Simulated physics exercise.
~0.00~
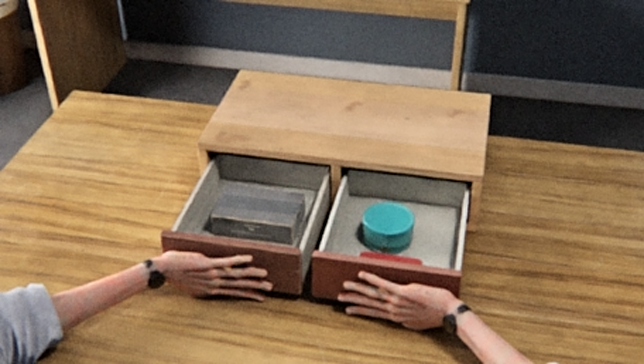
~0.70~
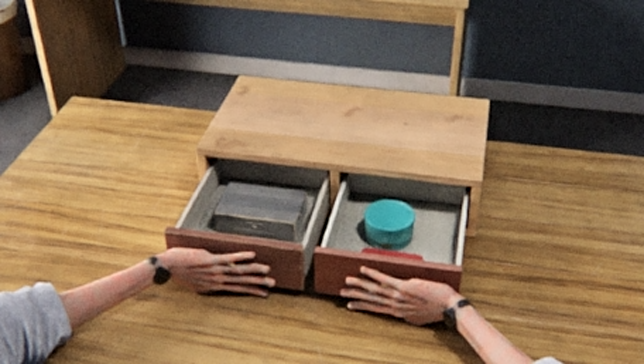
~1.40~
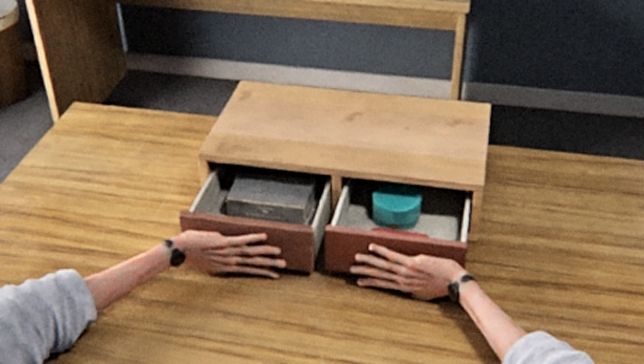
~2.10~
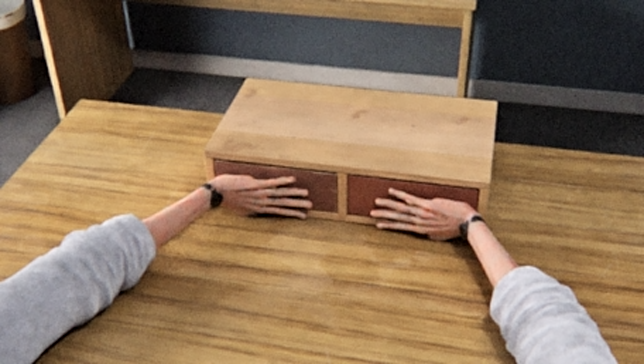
Two open drawers with reddish-brown fronts sit side by side in a low, pale wooden chest on a wood-grained table, seen from above and in front in a slightly swaying view. The left drawer holds a grey box, while the right one holds a round turquoise tub and a red item near its front. Two hands with dark wristbands, reaching from grey sleeves, rest against the fronts. They push both drawers inwards, slowly at first, and the contents travel in with them. Finally both drawers are fully shut, hiding everything inside, with the hands still at the fronts.
